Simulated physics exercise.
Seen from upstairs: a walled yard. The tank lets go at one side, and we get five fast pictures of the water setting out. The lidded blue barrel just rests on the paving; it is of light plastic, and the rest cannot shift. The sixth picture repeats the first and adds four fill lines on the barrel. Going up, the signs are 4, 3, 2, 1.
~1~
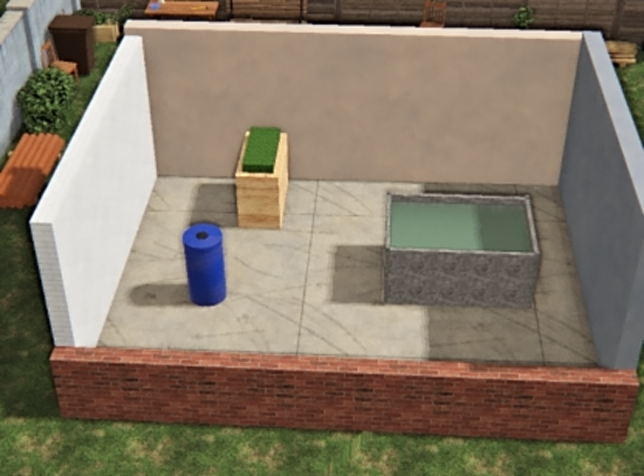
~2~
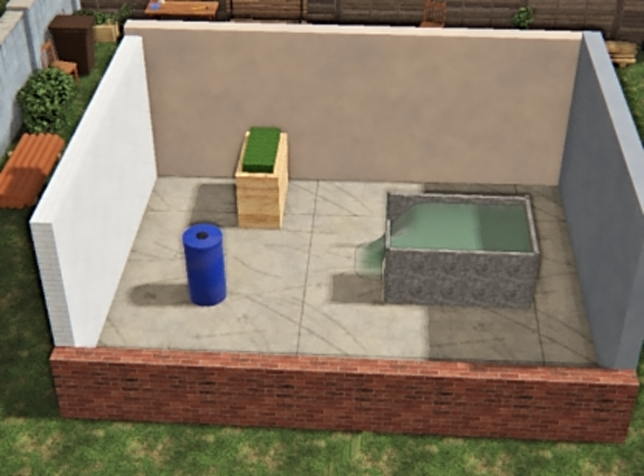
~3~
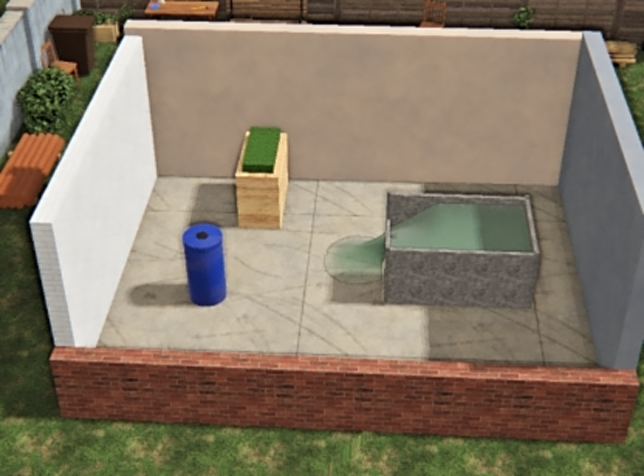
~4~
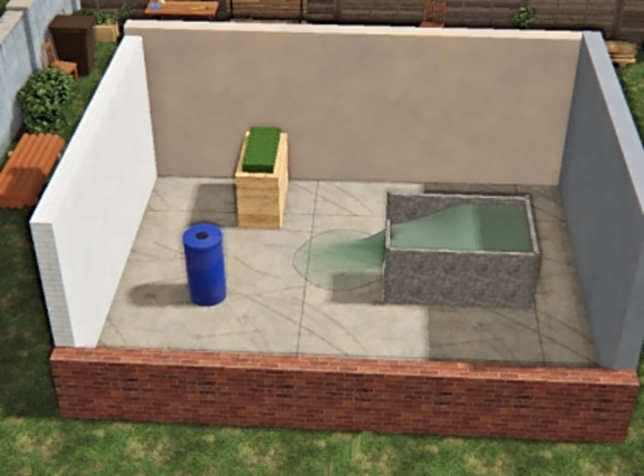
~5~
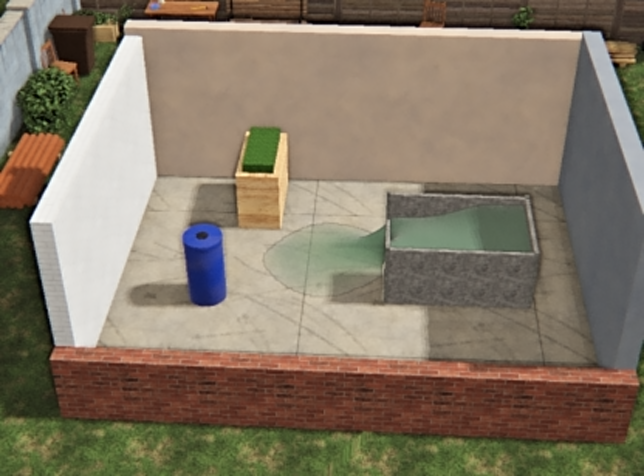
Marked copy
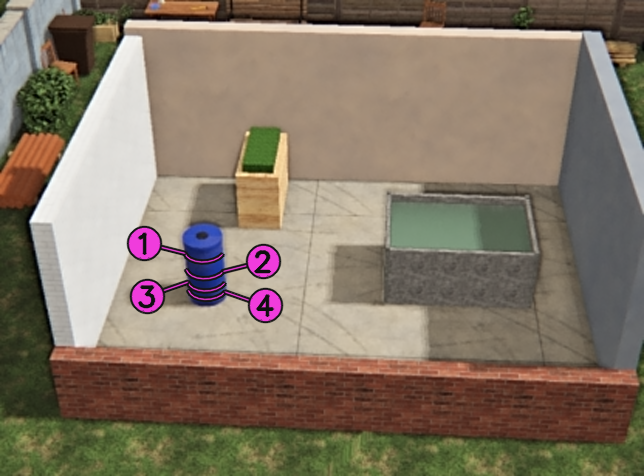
Greenish water poured from the left side of a stone tank in a walled yard and spread across the paved ground towards a blue barrel, while the barrel and a grass-topped wooden box stayed still.
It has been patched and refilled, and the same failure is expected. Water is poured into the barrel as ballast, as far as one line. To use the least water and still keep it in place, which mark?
It is 3.
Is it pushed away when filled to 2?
No, not at all.
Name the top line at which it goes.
Here it is line 4.
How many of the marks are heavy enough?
Three of them.
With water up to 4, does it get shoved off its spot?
Yes.
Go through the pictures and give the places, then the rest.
Lid of the blue barrel at (203, 236); tank full, its middle at (459, 228), in the first frame.
In the second frame, 1 % of the ground under water, its edge towards the barrel at (361, 264).
In the third frame, 3 % of the ground under water, its edge towards the barrel at (337, 272).
In the fourth frame, 5 % of the ground under water, its edge towards the barrel at (308, 275).
Lid of the blue barrel at (203, 236); 8 % of the ground under water, its edge towards the barrel at (275, 268), in the fifth frame.
In magenta, 1 at (201, 262); 2 at (202, 278); 3 at (204, 291); 4 at (204, 299); from the bottom up 4, 3, 2, 1.
For line 1, it does not move.
For line 2, it does not move.
For line 3, it does not move.
For line 4, it is pushed about its own width away.
